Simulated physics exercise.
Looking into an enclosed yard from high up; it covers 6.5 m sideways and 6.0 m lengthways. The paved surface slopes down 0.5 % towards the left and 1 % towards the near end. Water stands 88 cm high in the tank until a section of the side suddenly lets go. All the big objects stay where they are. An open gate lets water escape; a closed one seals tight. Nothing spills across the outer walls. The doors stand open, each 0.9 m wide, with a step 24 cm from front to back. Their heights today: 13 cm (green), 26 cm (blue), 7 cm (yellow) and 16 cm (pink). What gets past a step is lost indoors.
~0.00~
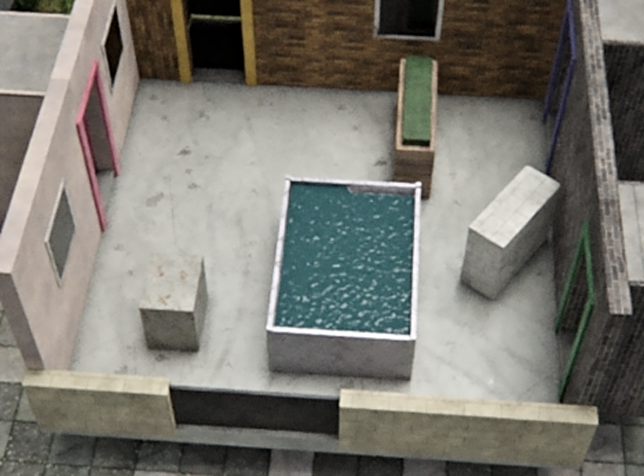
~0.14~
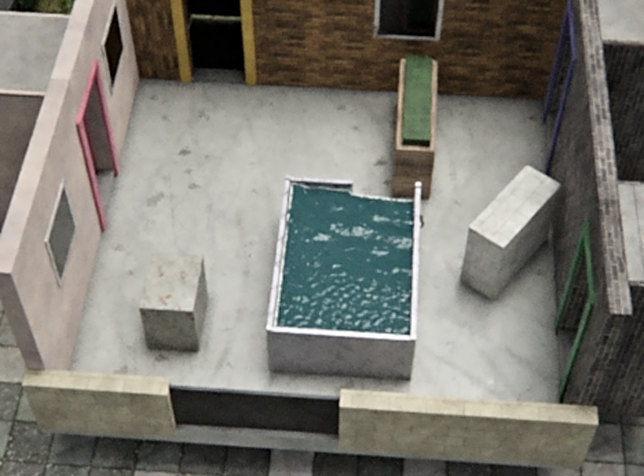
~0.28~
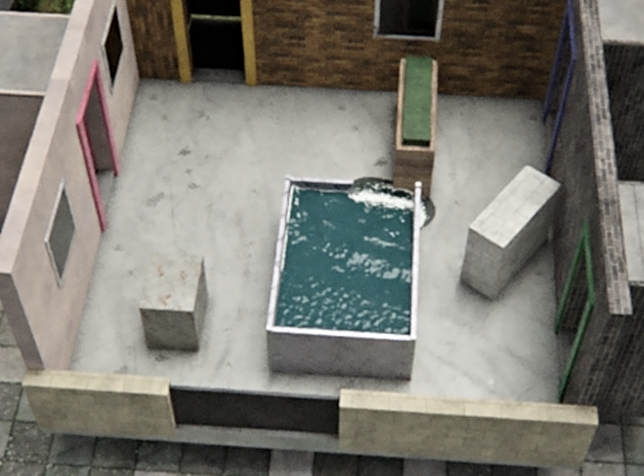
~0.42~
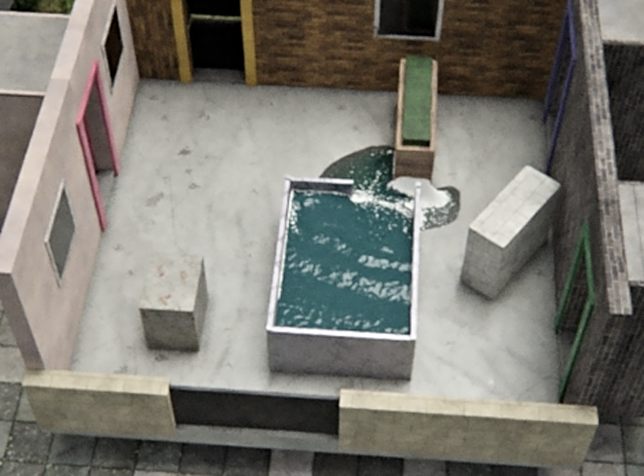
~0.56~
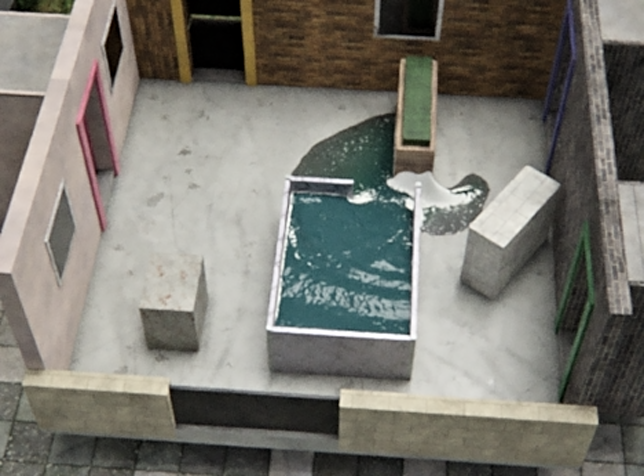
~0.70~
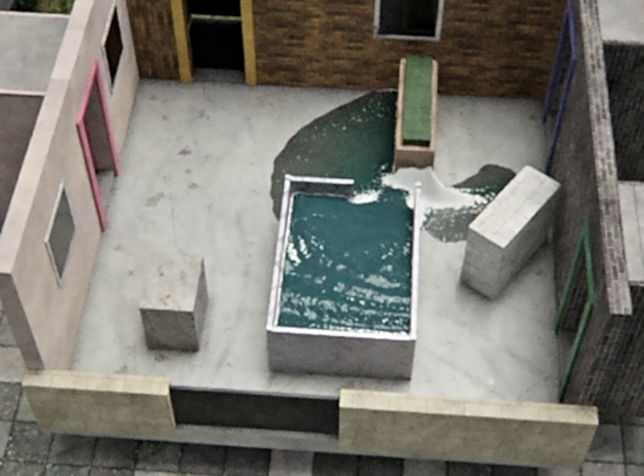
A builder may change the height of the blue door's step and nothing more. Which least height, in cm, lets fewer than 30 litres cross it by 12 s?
At least 13 cm or so.
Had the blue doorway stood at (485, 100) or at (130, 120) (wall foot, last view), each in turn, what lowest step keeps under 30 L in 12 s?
About 18 and 22 cm.
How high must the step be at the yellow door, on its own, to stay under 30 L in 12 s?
About 10.0 cm at yellow.
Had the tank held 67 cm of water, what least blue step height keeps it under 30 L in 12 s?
Some 9.0 cm.
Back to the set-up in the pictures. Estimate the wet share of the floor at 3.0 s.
Some 55 per cent of it.
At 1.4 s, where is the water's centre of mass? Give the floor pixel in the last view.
Around (362, 249).
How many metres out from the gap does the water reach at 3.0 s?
Some 4.8 m out.
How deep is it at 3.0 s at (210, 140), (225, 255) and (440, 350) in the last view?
Roughly 3, 0 and 3 cm, in turn.
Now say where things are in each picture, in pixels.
Still water, 88 cm deep, in the tank at (347, 257); the blue door at (558, 98) is dry, in the first frame.
Water pours out on the far side and has run 0.4 m, to a hidden place; about 12 cm deep outside, 88 cm at the back, in the second frame.
Water pours out on the far side and has run 0.9 m, to (368, 181); about 15 cm deep outside, 88 cm at the back, in the third frame.
The front is at (382, 149), 1.5 m from the gap on the far side; 1.8 m2 of floor is wet, 88 cm left at the back, in the fourth frame.
The gap is on the far side, the front 2.2 m out at (388, 118); the back of the tank holds 88 cm, in the fifth frame.
The gap is on the far side, the front 2.7 m out at (381, 93); the back of the tank holds 81 cm; the blue door at (558, 98), 3.1 m from the gap, is still 0.9 m from the nearest water, in the sixth frame.
After 1.4 s water covers 30 % of the floor, deepest (62 cm) near (403, 199); 9 cm at the blue door, 0 litres in over its 26 cm step.
After 3.0 s water covers 55 % of the floor, deepest (37 cm) near (403, 199); 18 cm at the blue door, 0 litres in over its 26 cm step.
After 12.0 s water covers 100 % of the floor, deepest (18 cm) near (479, 433); 9 cm at the blue door, 0 litres in over its 26 cm step.
At the blue door as built, the water arrived by 1.2 s and peaked near 19 cm at 3.2 s.
Run again over the same 12 s with other heights there, 47 litres in over 11.5 cm, 11 litres over 16 cm. The limit of 30 litres is kept from about 13 cm up.
